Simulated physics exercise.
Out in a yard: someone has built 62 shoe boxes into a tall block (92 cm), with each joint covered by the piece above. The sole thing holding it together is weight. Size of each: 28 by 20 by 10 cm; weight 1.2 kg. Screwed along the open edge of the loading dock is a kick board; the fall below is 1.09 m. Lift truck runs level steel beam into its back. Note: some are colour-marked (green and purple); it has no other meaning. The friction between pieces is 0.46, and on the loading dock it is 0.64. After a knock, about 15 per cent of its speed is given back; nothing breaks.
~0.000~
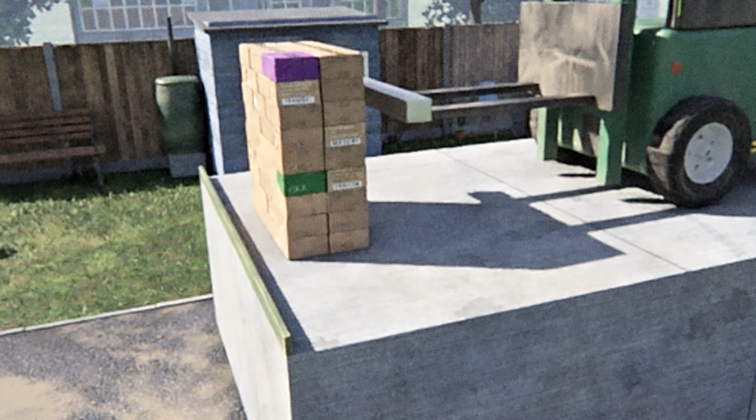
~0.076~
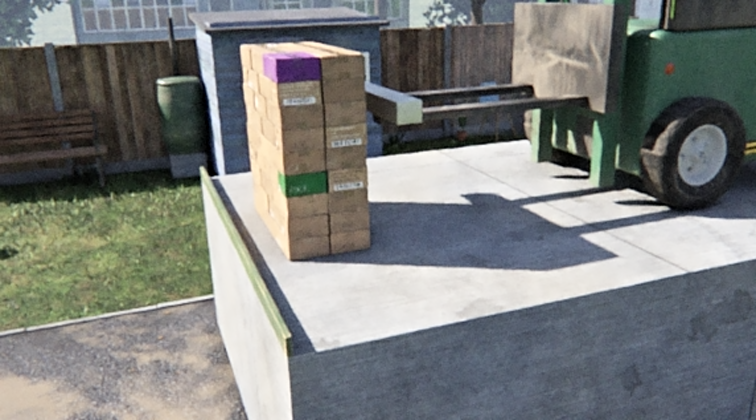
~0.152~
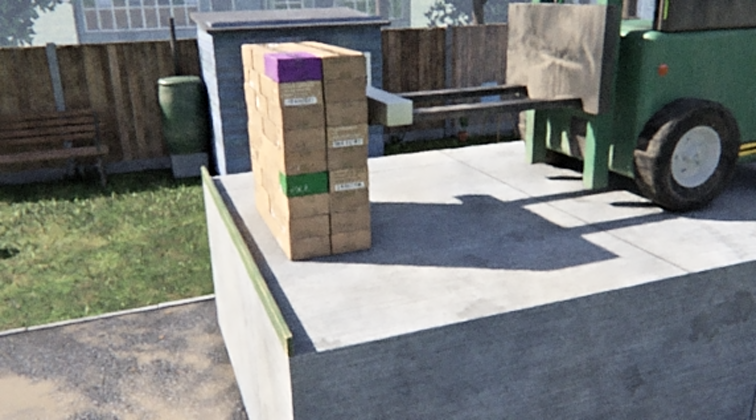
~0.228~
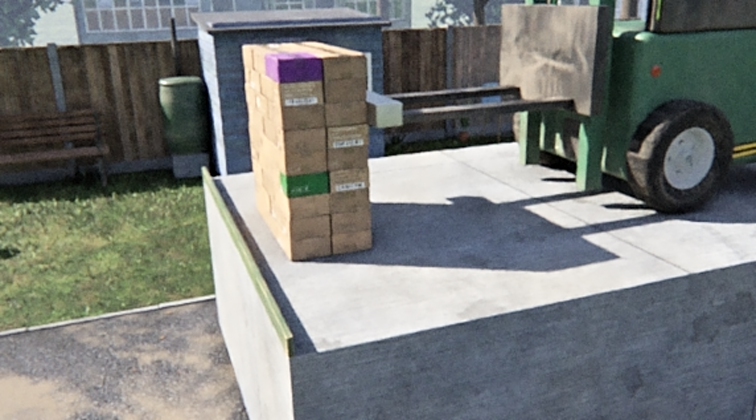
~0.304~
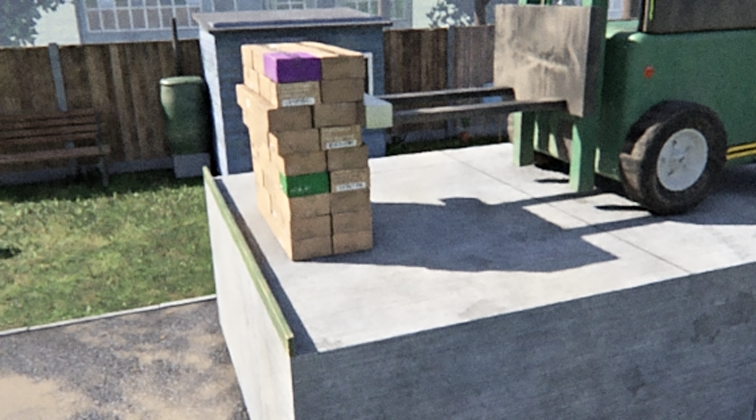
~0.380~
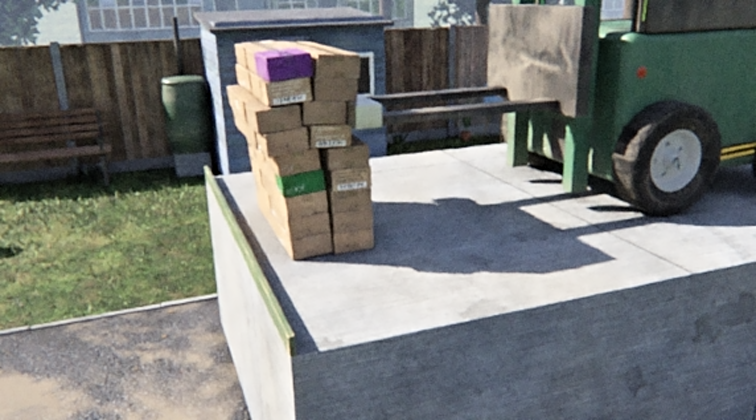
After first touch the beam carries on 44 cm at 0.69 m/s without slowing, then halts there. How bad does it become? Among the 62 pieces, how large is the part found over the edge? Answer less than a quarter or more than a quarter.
More than a quarter of them.
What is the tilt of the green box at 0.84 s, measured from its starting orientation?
Angle at that time, about 50 degrees.
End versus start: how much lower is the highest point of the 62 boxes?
52 cm.
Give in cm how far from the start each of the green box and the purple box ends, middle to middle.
Green 155 cm, purple 265 cm.
After 0.54 s, none of the 62 boxes over the edge, 62 disturbed; purple box 22° from how it stood; green box 16° from how it stood.
After 0.84 s, none of the 62 boxes over the edge, 60 disturbed; green box 52° from how it stood, 7 cm lower; purple box 16° from how it stood, 19 cm lower.
After 1.24 s, 27 of the 62 boxes over the edge; green box on its side; purple box 25° from how it stood, 1.59 m lower.
After 1.68 s, 40 of the 62 boxes over the edge; purple box 52° from how it stood, 1.79 m lower; green box 3° from how it stood, 1.39 m lower.
In the end (2.1 s), 41 of the 62 boxes over the edge; purple box 1.91 m lower; green box 1.40 m lower. That is 66 per cent.
